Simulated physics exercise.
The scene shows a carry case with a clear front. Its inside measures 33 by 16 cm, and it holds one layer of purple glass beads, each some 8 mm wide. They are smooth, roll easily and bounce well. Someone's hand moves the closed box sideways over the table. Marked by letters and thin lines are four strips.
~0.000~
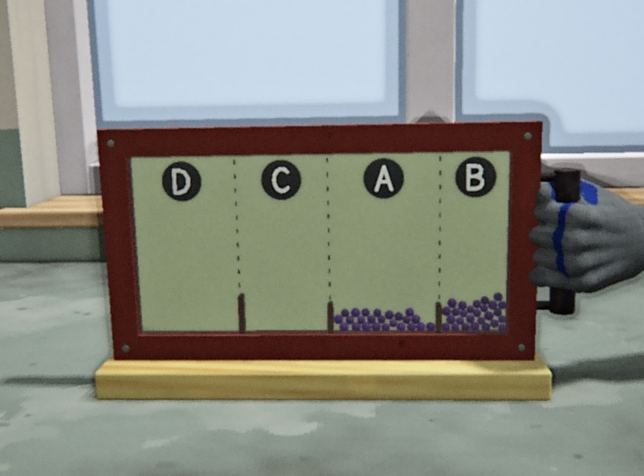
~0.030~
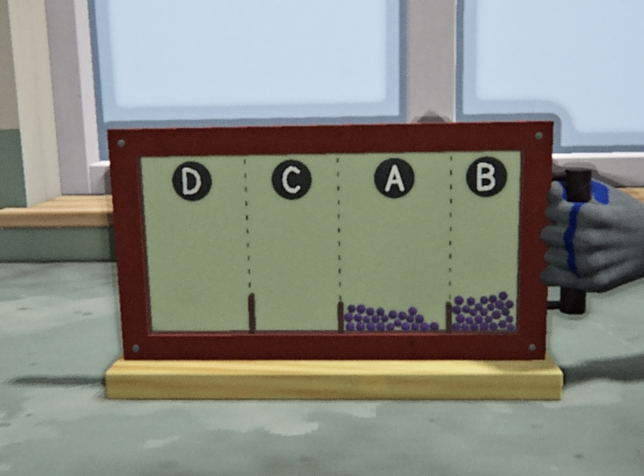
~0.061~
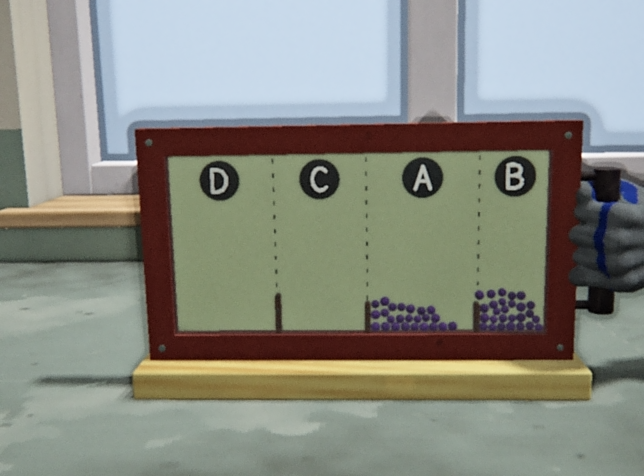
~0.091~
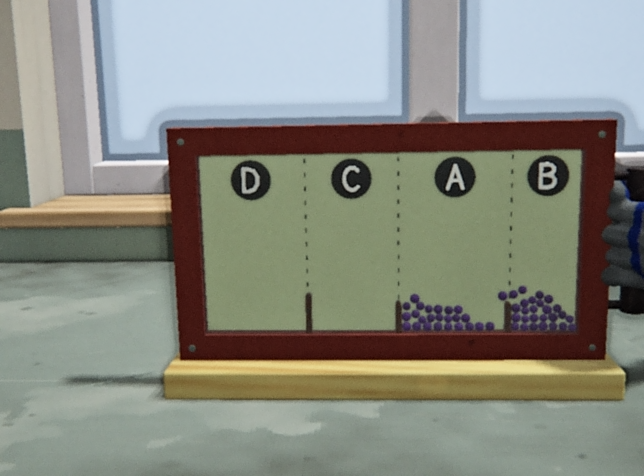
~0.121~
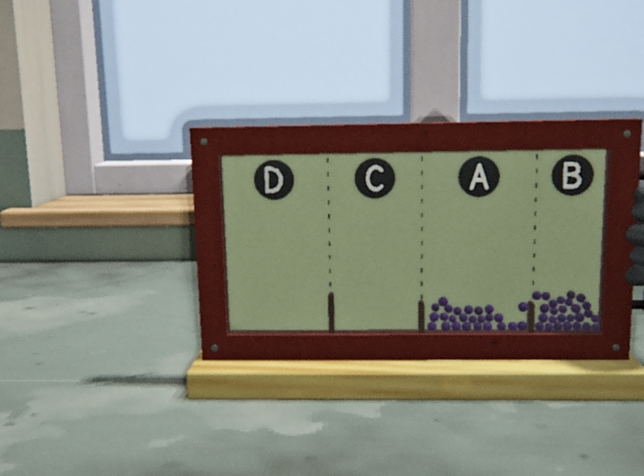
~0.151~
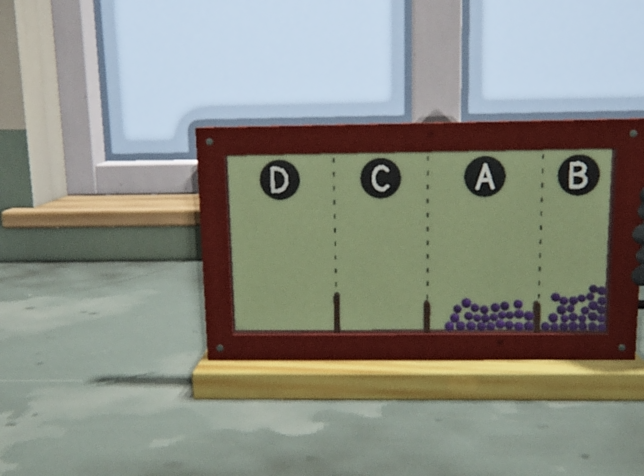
At the start, purple beads lie in sections A and B of a red-framed, clear-fronted case, with C and D empty. A gloved-looking grey hand pushes the case rightward across the table; the beads bunch toward the left of their sections, then some cross from B into A and shift rightward.
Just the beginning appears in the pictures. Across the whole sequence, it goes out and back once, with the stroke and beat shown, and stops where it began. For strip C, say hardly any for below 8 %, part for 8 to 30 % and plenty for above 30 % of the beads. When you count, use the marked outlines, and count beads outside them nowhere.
Strip C: Hardly any.
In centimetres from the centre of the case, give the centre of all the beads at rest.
Some 9 cm right and 7 cm below.
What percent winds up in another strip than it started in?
About 10 %.
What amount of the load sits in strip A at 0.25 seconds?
I'd say some 45 in a hundred.
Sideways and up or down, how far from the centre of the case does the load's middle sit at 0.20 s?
Roughly 11 centimetres to the right and 6 centimetres below.
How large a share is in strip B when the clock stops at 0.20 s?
The share there is around 55 %.
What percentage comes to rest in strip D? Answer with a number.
Roughly 0 per cent.
After 0.20 s, it is 5 cm to the right; the beads' middle is 11 cm right of and 6 cm below the centre; A 45 %, B 55 %.
After 0.25 s, it is 1 cm to the right; the beads' middle is 11 cm right of and 6 cm below the centre; A 45 %, B 55 %.
After 0.29 s, it is at its start; the beads' middle is 10 cm right of and 6 cm below the centre; A 45 %, B 55 %.
All still by 1.7 s, it is at its start; A 45 %, B 50 %, C 5 %, D 0 %.
